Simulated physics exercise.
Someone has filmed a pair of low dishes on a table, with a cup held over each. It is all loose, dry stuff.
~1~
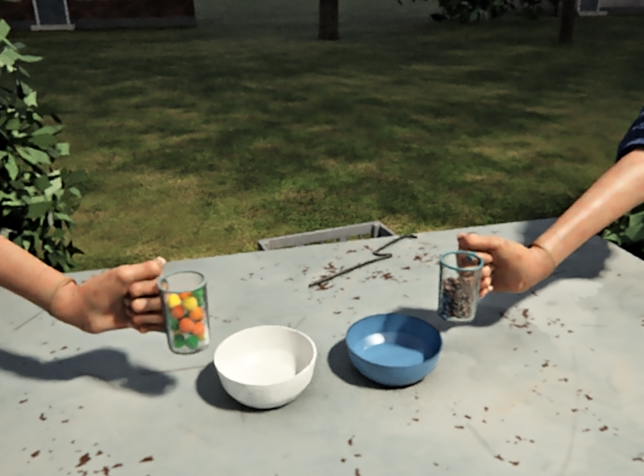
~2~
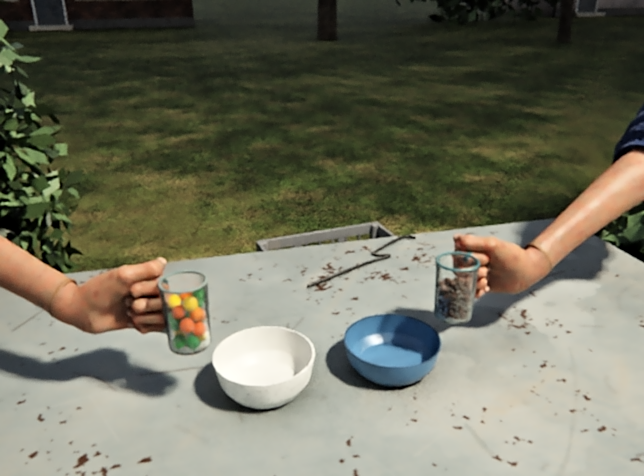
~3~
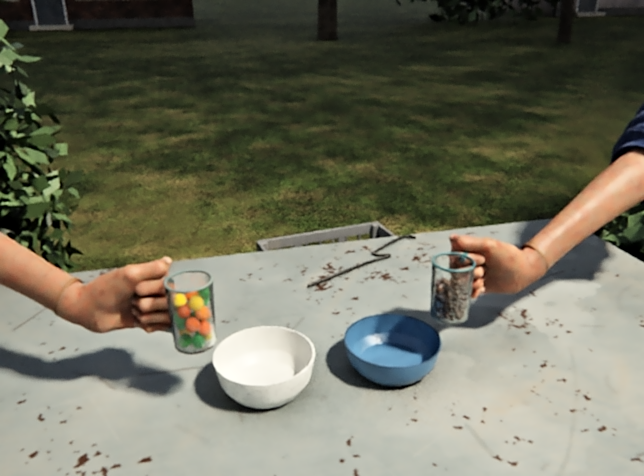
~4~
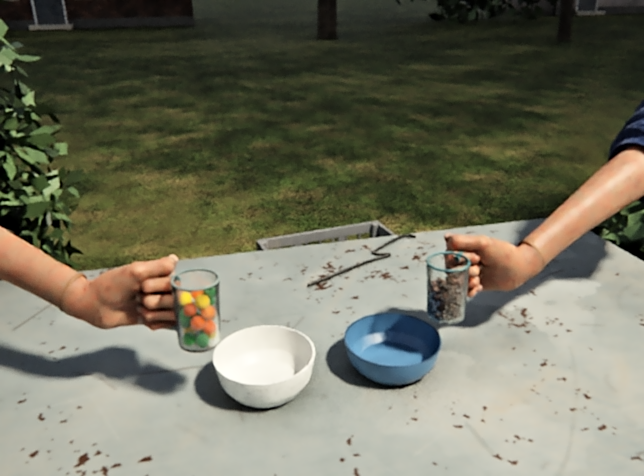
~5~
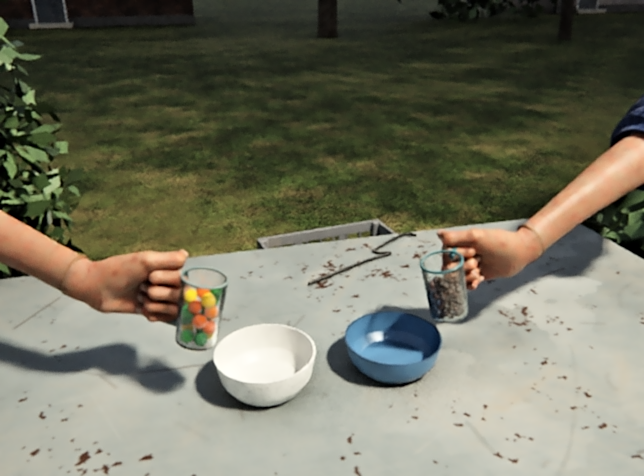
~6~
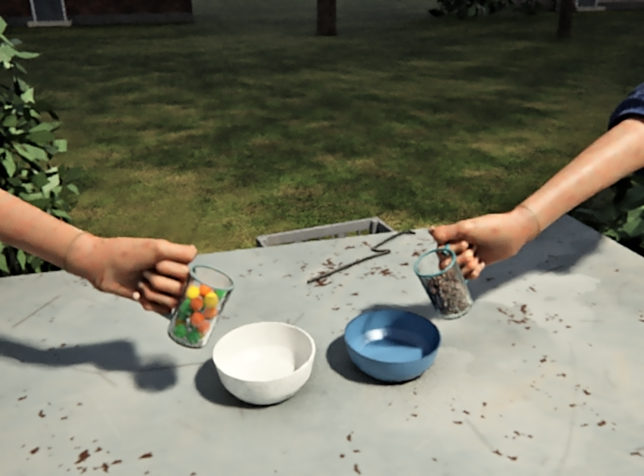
Two hands, one reaching in from each side, hold clear glass cups above a grey outdoor table scattered with brown flecks, seen from slightly above with grass and leafy bushes behind. Colourful marbles fill the left cup by a white bowl, and small dark berries the right cup by a blue bowl. Both cups drift slightly inward, then tilt together toward the empty bowls.
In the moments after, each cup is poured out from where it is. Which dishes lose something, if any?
Left dish takes them without a loss, right dish takes them without a loss.
Then, 0.23 s after the last picture, left, all still in the cup; right, all still in the cup.
Then, 0.52 s after the last picture, left, all still in the cup; right, all still in the cup.
Then, 0.84 s after the last picture, left, about two thirds still in the cup, about a quarter in the dish, a small part in the air; right, most still in the cup, a small part in the dish, a small part in the air.
At rest, left, all in the dish, none outside the dish; right, all in the dish, none outside the dish.
